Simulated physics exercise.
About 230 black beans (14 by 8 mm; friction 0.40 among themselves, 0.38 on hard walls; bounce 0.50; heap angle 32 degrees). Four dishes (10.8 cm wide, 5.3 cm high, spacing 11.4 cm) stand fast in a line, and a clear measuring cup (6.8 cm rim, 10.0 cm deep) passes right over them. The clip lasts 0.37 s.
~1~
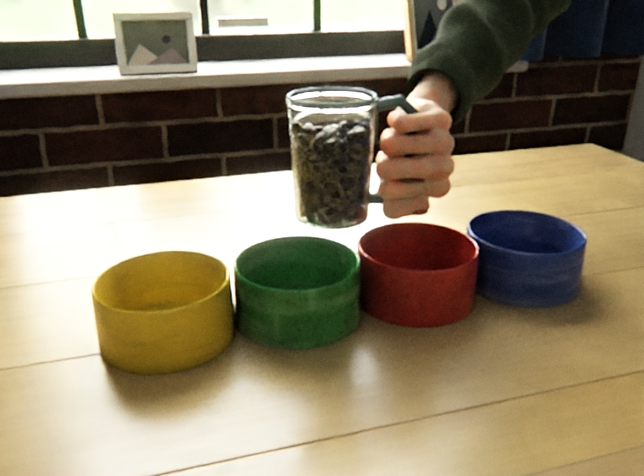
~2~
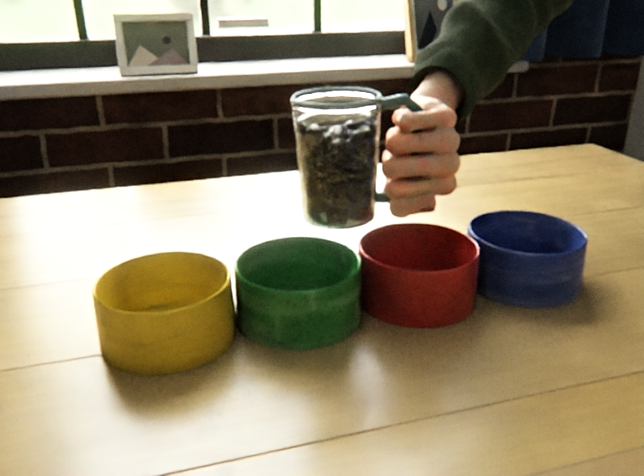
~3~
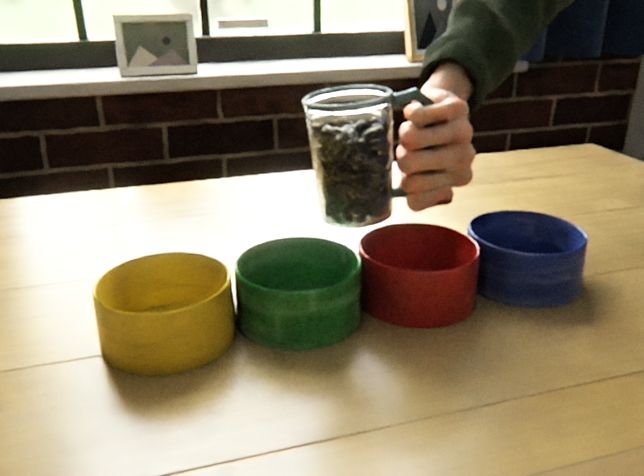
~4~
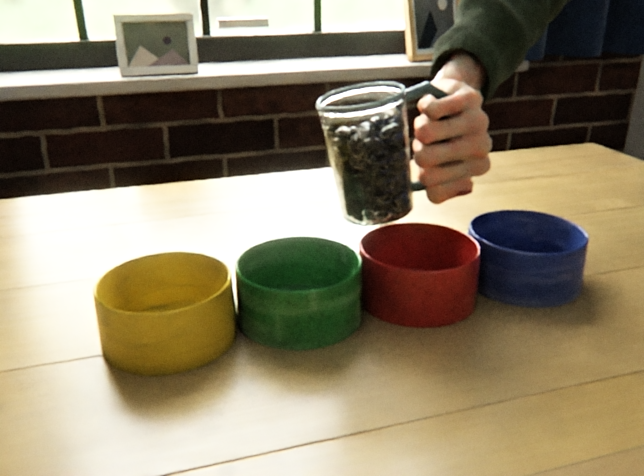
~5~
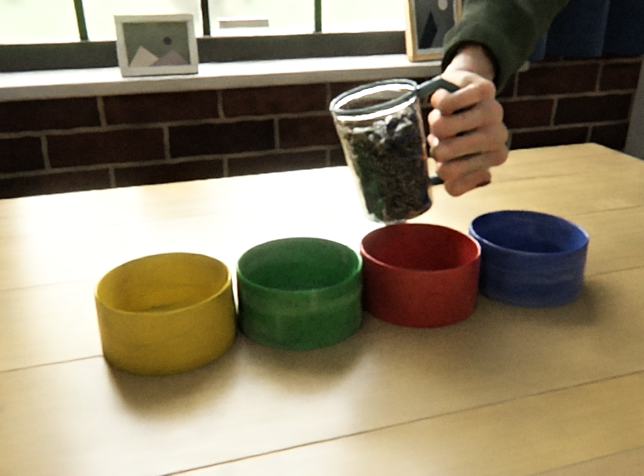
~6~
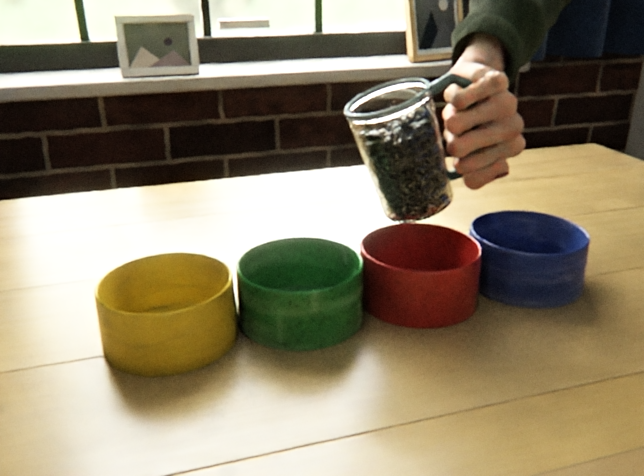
On a wooden table, a hand moves a clear cup of dark beans rightward above four coloured dishes, gradually tilting it left.
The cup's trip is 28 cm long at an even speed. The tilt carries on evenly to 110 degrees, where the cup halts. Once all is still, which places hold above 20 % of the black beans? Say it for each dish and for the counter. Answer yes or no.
Red no, blue yes, green no, yellow no, counter no.
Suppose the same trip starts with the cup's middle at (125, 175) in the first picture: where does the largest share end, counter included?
The winner: Red.
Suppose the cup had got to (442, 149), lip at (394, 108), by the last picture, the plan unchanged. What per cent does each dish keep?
Red 0; blue 100; green 0; yellow 0.
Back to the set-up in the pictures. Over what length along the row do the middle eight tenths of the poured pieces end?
About 6 cm.
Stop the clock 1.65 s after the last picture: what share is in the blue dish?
Near 45 per cent so far.
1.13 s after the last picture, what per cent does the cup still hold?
Some 100 per cent of the load.
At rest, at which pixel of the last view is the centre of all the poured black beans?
At about (529, 260).
Then, 0.68 s after the last picture, tilt 62 degrees; cup holds 100 %.
Then, 1.13 s after the last picture, tilt 90 degrees; cup holds 100 %.
Then, 1.65 s after the last picture, tilt 110 degrees; cup holds 55 %, blue 45 %.
In the end, red 0 %, blue 100 %, green 0 %, yellow 0 %, counter 0 %.
